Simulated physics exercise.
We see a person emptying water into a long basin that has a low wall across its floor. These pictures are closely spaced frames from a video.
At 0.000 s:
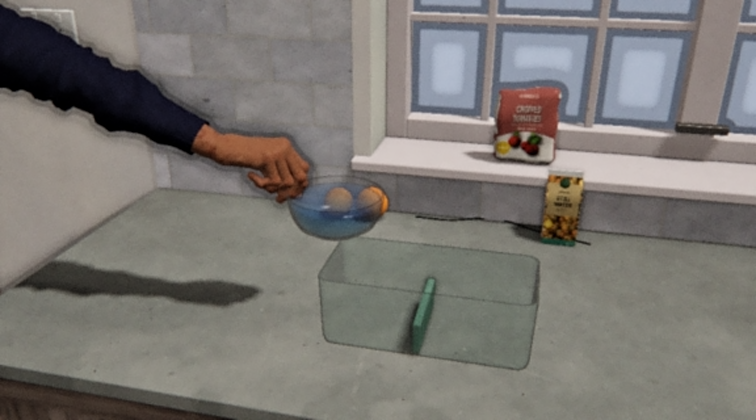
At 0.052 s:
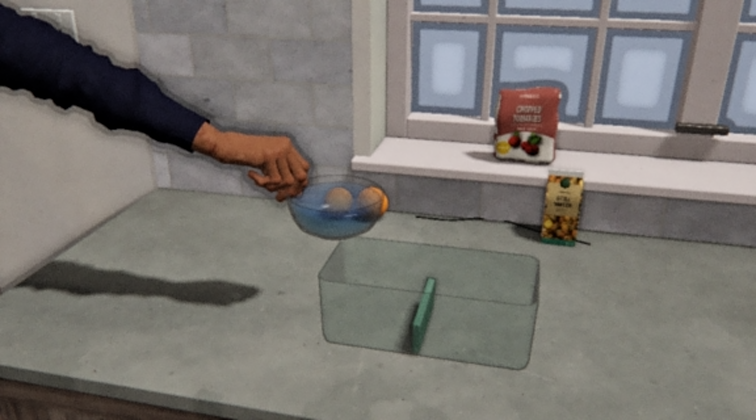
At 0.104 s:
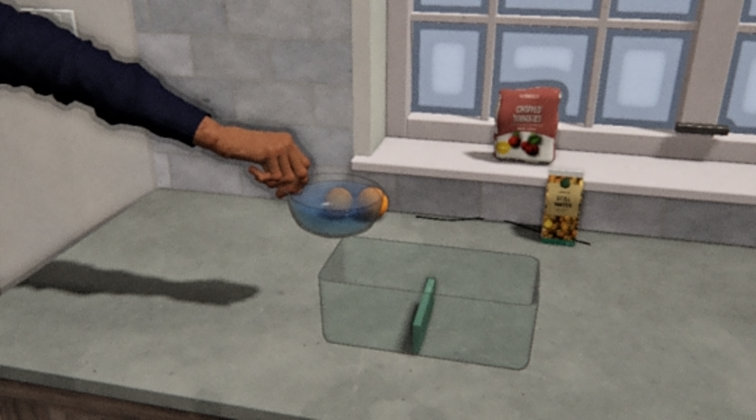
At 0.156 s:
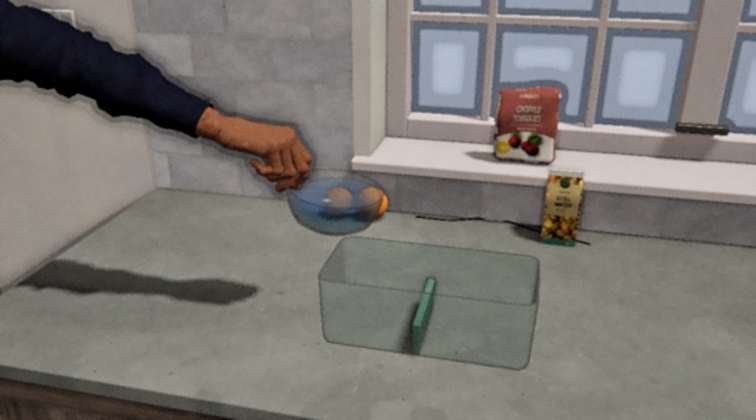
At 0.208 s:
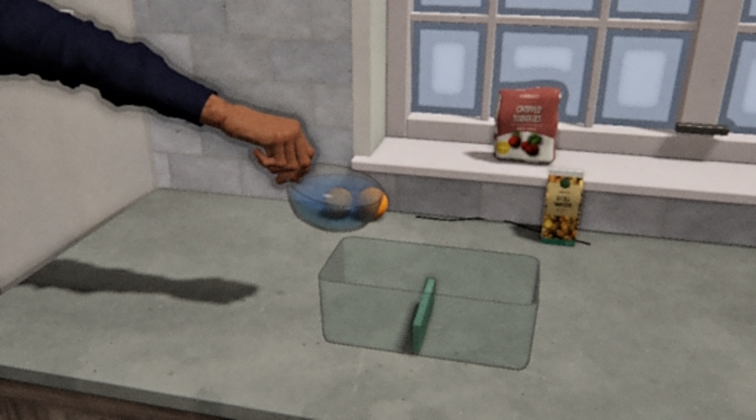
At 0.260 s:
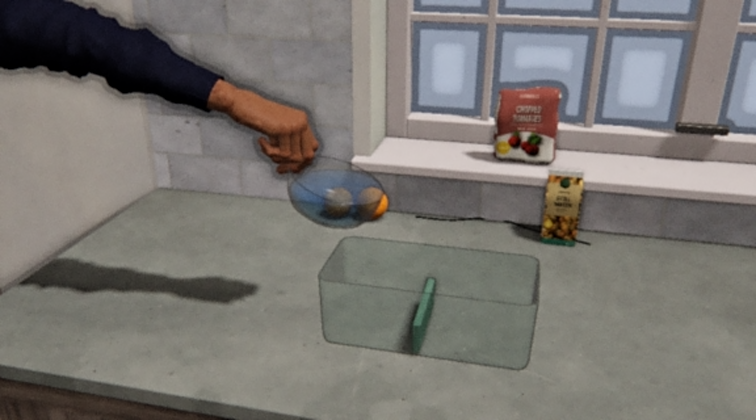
On a kitchen counter, a hand gradually tilts a clear bowl beside a long basin.
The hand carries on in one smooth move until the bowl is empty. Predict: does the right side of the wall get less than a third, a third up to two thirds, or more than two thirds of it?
The share that settles right of the wall is larger than two thirds, as I see it.
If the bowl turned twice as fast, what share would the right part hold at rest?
About 70 per cent.
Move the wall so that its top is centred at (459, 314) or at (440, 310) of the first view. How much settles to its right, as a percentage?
Try 1: About 35 percent; try 2: About 70 percent.
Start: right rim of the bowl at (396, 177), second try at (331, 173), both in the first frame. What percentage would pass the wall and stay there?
It comes to 90 % the first time and 10 % the second.
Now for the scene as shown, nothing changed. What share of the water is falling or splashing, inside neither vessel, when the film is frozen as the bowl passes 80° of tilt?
Something like 50 per cent of it.
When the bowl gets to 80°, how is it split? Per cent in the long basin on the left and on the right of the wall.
Near 5 in a hundred left, near 15 in a hundred right.
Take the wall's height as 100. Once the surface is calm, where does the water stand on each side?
About 10 left, about 50 right.
A moment on, the bowl is tipped on its side and 28 per cent is still to pour, 6 is left of the wall and 16 right of it.
Next, the bowl is tipped right over and 0 per cent is still to pour, 8 is left of the wall and 85 right of it.
Then the bowl is tipped right over and 0 per cent is still to pour, 10 is left of the wall and 89 right of it.
Later the bowl is tipped right over and 0 per cent is still to pour, 10 is left of the wall and 89 right of it.
Finally, 10 per cent lies left of the wall, 89 right of it and 1 outside.
